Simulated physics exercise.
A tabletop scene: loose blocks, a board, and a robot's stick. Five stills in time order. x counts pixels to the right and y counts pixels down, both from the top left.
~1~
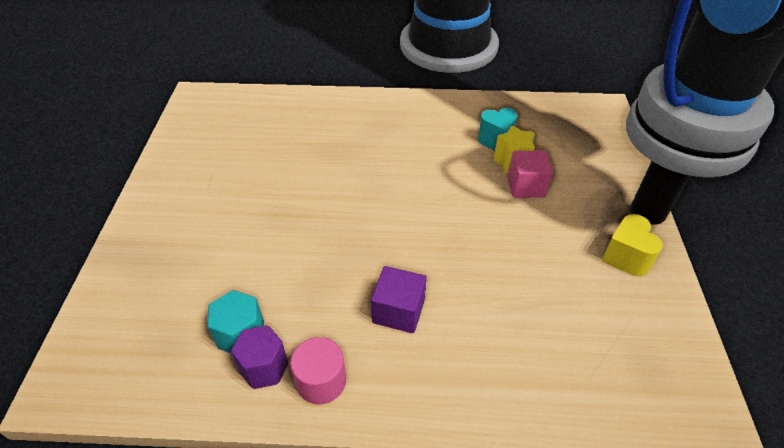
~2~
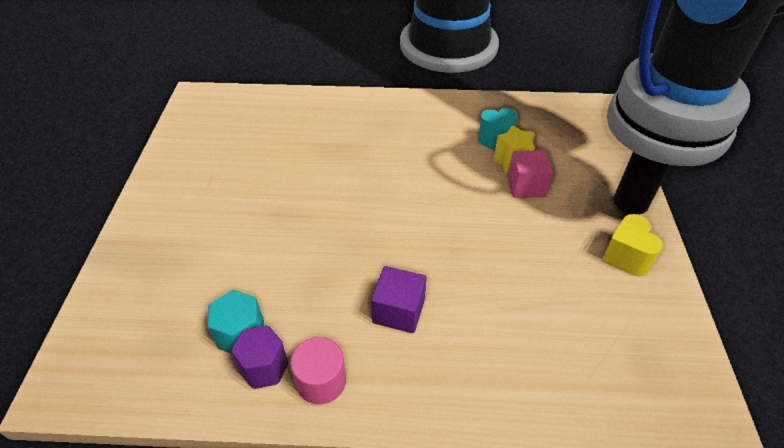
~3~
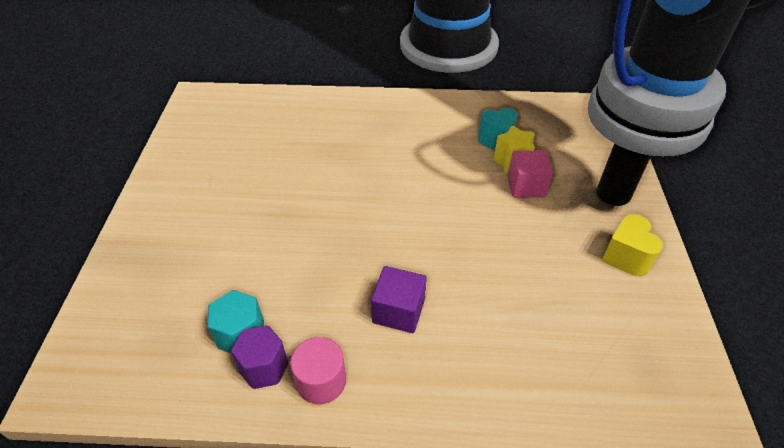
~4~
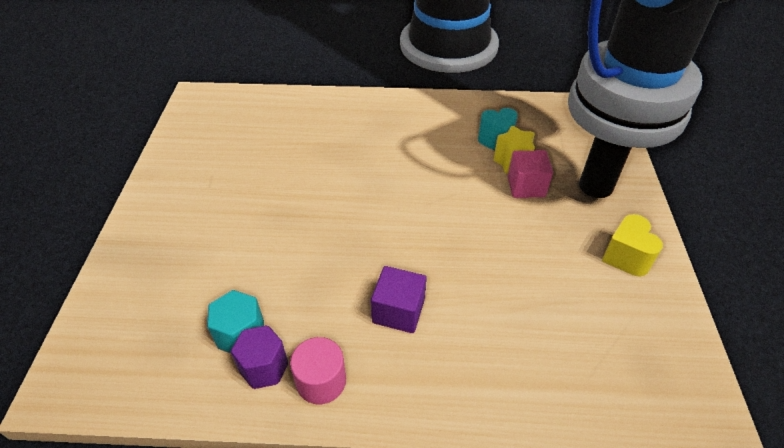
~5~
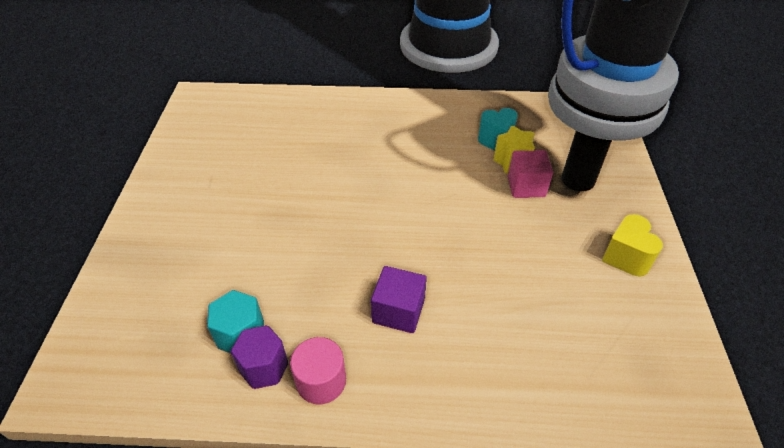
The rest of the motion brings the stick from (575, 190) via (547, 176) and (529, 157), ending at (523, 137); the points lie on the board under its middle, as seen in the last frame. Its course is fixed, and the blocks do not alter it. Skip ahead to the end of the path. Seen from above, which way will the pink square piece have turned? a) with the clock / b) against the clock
b - against the clock.
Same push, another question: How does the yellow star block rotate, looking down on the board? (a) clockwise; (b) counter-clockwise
It's b.
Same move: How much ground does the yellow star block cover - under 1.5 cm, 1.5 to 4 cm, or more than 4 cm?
Once the path ends, it will sit 1.5 to 4 cm from where it is now.
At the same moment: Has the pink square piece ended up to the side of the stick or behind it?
I'd say yes.
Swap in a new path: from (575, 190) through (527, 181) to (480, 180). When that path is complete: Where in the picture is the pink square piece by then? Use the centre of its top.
At (450, 159).
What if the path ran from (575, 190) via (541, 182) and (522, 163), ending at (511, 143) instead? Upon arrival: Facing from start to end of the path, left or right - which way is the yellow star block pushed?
It goes right.
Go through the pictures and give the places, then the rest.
The first picture shows stick tip at (648, 212); block tops, turquoise heart at (501, 117); yellow star block at (518, 137); pink square piece at (533, 161); yellow heart at (638, 234).
The second picture shows stick at (631, 203); blocks unchanged.
The third picture shows stick at (614, 194); blocks unchanged.
The fourth picture shows stick at (596, 187); blocks unchanged.
The fifth picture shows stick at (578, 180); turquoise heart at (501, 117); yellow star block at (518, 137); pink square piece at (533, 161); yellow heart at (638, 234).
What follows on the original path. One third of the way, stick at (548, 164); pink square piece at (523, 161).
Two thirds of the way, stick at (531, 146); turquoise heart at (490, 111), turned 25° clockwise; yellow star block at (505, 131); pink square piece at (521, 161), turned 20° anticlockwise.
At the end, stick at (525, 127); turquoise heart at (487, 110), turned 35° clockwise; yellow star block at (504, 129), turned 25° anticlockwise; pink square piece at (521, 161), turned 20° anticlockwise; yellow heart in place.
